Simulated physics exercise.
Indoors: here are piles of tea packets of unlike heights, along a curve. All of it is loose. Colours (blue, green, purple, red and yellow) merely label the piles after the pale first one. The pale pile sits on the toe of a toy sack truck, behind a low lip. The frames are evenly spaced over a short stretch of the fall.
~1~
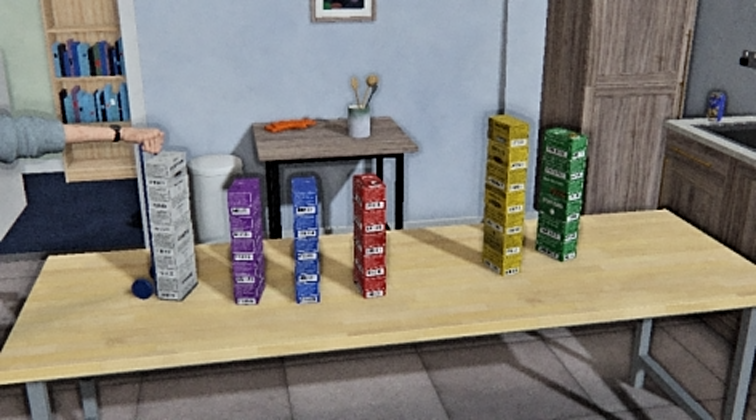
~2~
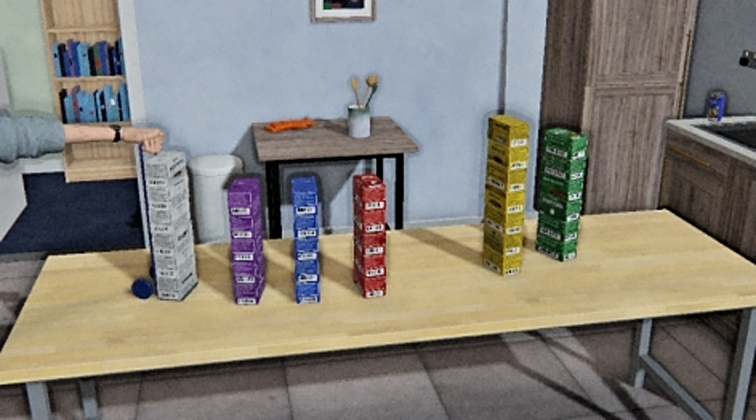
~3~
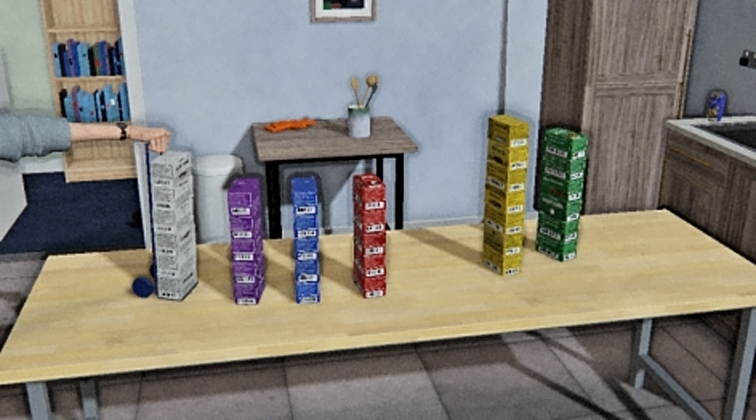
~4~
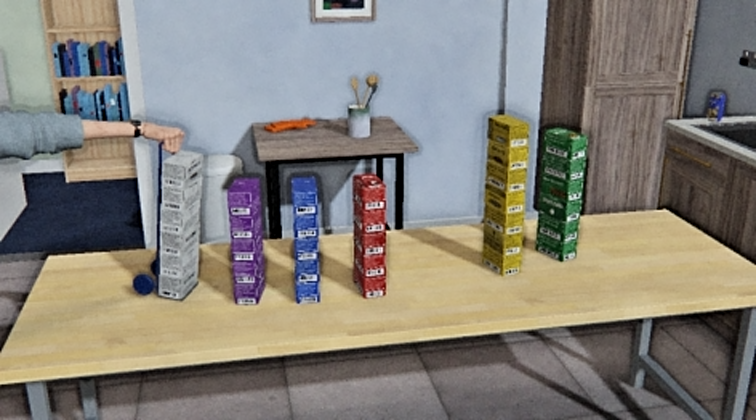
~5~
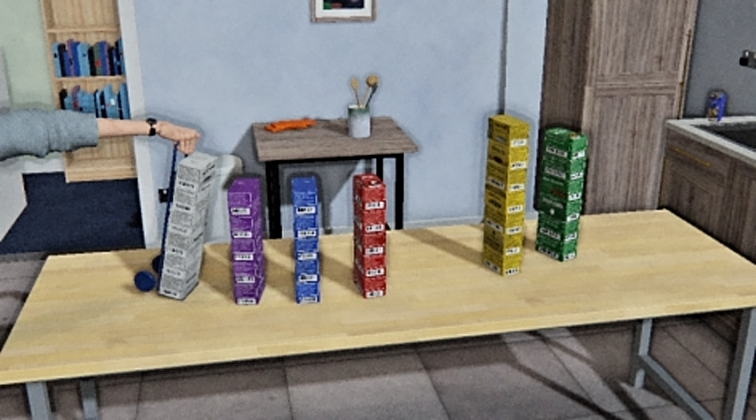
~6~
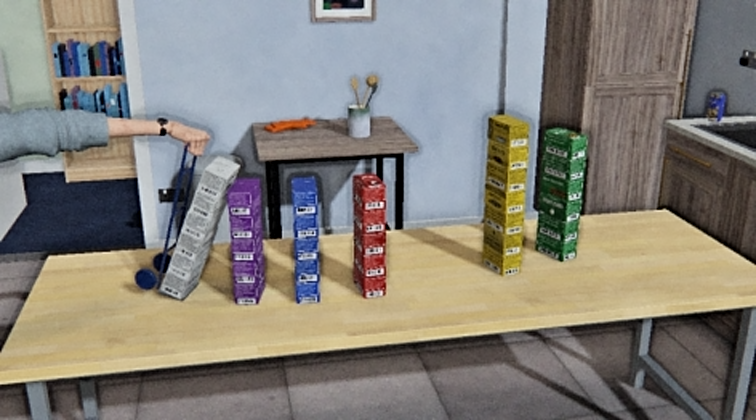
A hand tilts the pale stack of packets rightward toward the purple one, slowly then clearly.
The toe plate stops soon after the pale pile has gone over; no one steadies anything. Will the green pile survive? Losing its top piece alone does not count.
That pile mostly stays up.
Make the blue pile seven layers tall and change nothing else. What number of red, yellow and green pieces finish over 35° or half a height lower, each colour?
The counts are red 4, yellow 0, green 0.
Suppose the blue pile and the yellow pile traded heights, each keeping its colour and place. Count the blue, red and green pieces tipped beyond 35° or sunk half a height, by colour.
Blue 7, red 4, green 0.
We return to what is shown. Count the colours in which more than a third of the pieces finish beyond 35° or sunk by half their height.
3 of them.
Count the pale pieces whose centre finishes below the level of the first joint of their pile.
4 of them.
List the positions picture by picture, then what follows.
In the first picture (we follow the side turned to the camera), truck frame (144, 177) level; top green packet (557, 145); top purple packet (240, 204); no other piece has moved.
The second picture shows truck frame (144, 177) level; top green packet (557, 145).
The third picture shows truck frame (149, 176) rocked barely; top green packet (557, 145).
The fourth picture shows truck frame (160, 175) rocked a little, top of the pale pile leaning a little; top green packet (557, 145); no other piece has moved.
The fifth picture shows truck frame (172, 175) rocked a little, top of the pale pile leaning a little; top green packet (557, 145); no other piece has moved.
The sixth picture shows truck frame (180, 176) rocked clearly, top of the pale pile leaning clearly; top green packet (557, 145); top purple packet (240, 204); no other piece has moved.
Soon, 6 of the pale pile down; none of the 6 green packets down (0 of 28 in all colours); top green packet unmoved; top purple packet tipped clearly.
A while on, 6 of the pale pile down; none of the 6 green packets down (4 of 28 in all colours); top green packet unmoved; top purple packet tipped a little, about its own height lower.
Towards the end, 6 of the pale pile down; none of the 6 green packets down (12 of 28 in all colours); top green packet unmoved; top red packet tipped steeply, some two heights lower.
Then, 6 of the pale pile down; none of the 6 green packets down (12 of 28 in all colours); top green packet unmoved; top red packet on its side.
Finally, 6 of the pale pile down; none of the 6 green packets down (12 of 28 in all colours); top green packet unmoved; top red packet on its side. Seen by the last camera, middles, top green packet near (565, 144), top red packet near (484, 262).
